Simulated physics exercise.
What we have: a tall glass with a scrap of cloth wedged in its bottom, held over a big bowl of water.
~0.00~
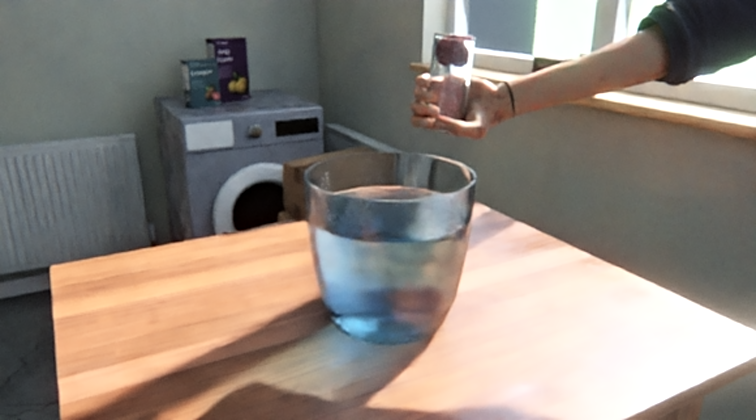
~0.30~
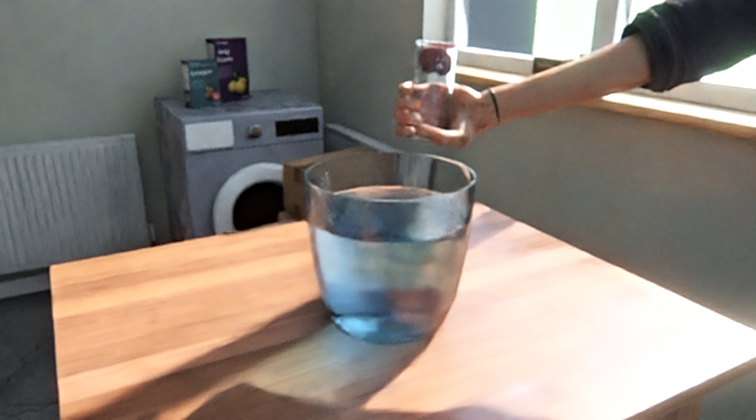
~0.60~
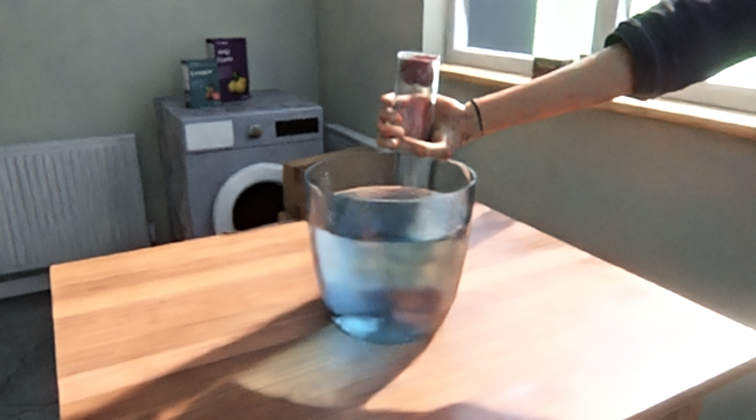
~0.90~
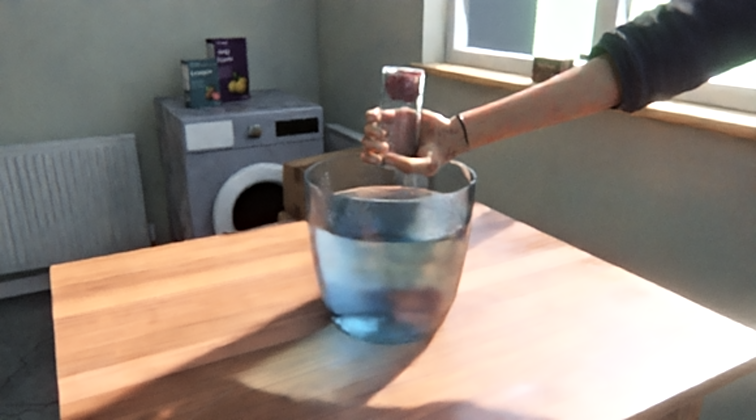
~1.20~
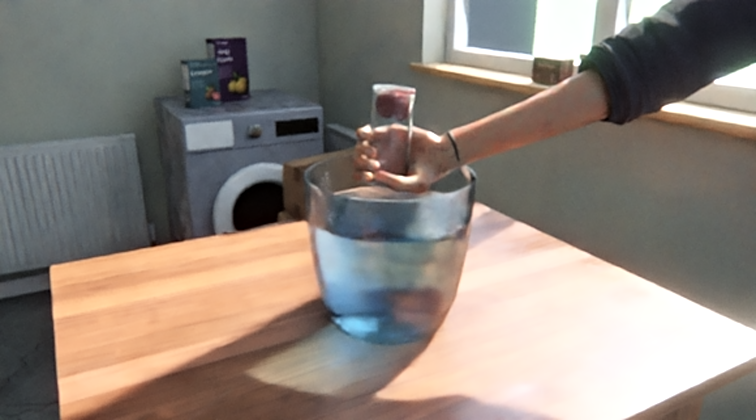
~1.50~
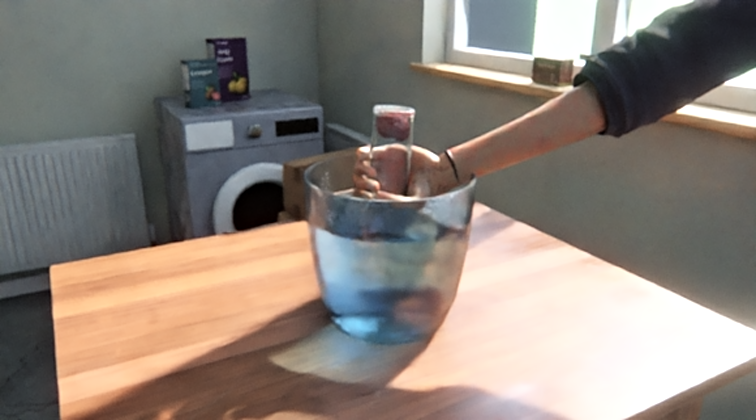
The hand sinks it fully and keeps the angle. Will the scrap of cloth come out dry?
The scrap of cloth stays dry.
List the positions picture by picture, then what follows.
In the first picture, tall glass (448, 86) mouth down; above the big bowl.
In the second picture, tall glass (431, 94) mouth down; scrap of cloth (436, 57); coming down.
In the third picture, tall glass (414, 106) mouth down; lower.
In the fourth picture, tall glass (399, 121) mouth down; scrap of cloth (403, 84); lower still.
In the fifth picture, tall glass (390, 139) mouth down; close to the surface.
In the sixth picture, tall glass (390, 159) mouth down; scrap of cloth (393, 123); just over the surface.
After 2.0 s, the tall glass enters the water.
After 2.6 s, air is trapped inside and holds the level down.
After 4.0 s, the tall glass is under, still full of air, and the scrap of cloth is dry.
